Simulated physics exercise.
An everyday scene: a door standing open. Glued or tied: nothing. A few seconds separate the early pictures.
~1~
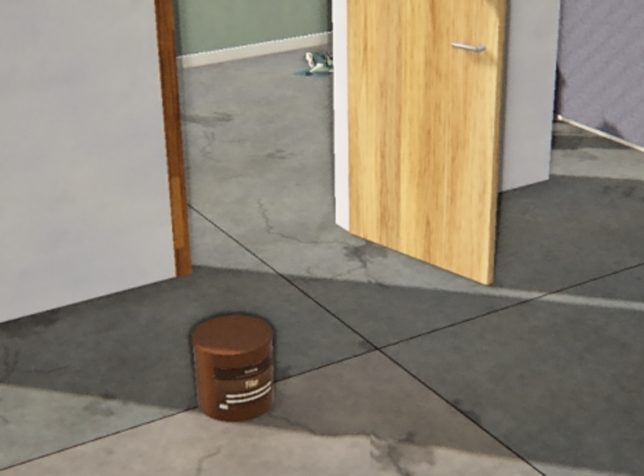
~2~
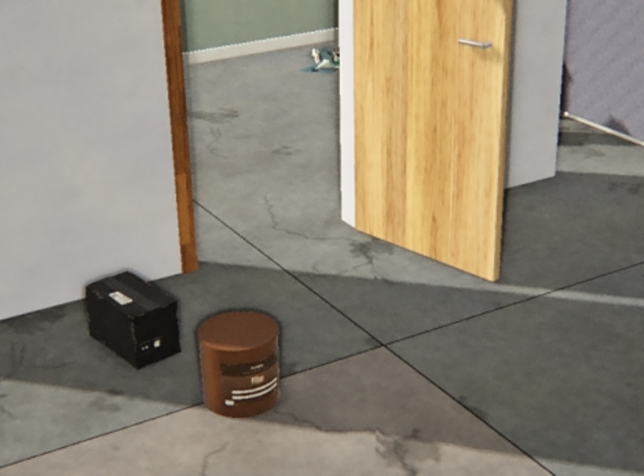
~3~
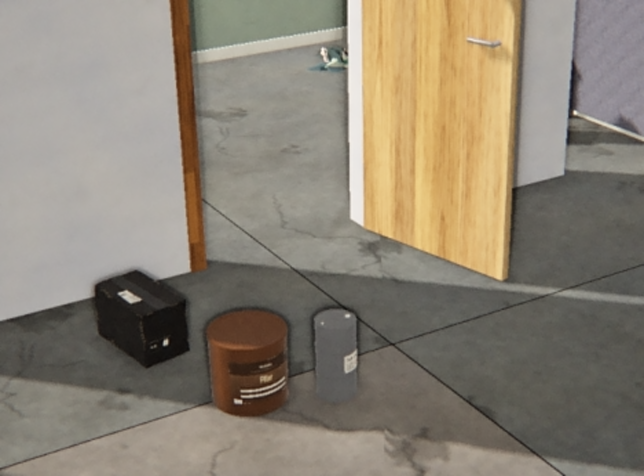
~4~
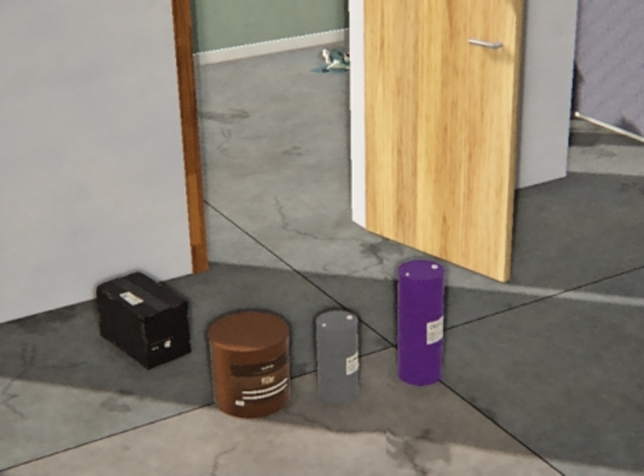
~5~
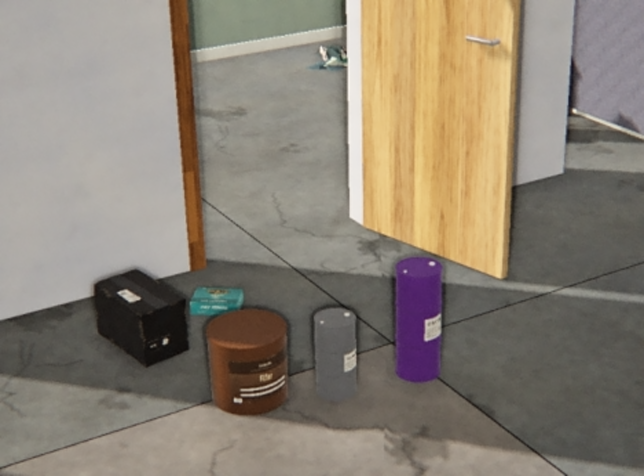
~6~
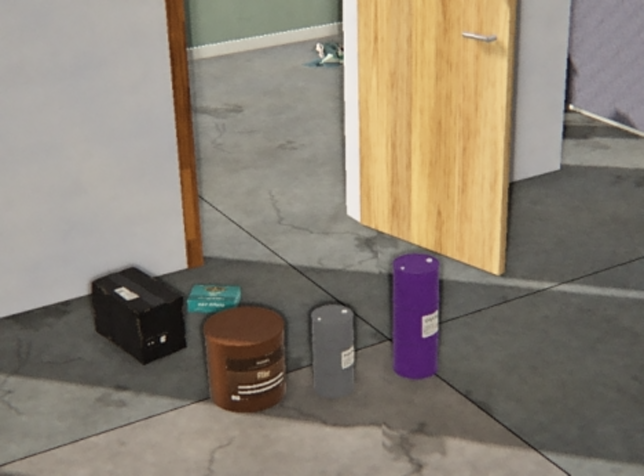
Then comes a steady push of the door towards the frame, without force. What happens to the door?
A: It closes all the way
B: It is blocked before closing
The answer is A.
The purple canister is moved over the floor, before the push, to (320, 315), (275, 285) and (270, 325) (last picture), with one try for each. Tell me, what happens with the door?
Try 1: It makes it to the frame; try 2: It is held up; try 3: It makes it to the frame.
Then, 0.70 s after the last picture, door at 90°.
Then, 1.40 s after the last picture, door at 60°.
Then, 1.90 s after the last picture, door at 38°.
Then, 2.50 s after the last picture, door at 11°.
At rest, door at 0°; all 5 in place. Seen from the same camera at the end, turquoise packet near (214, 299).
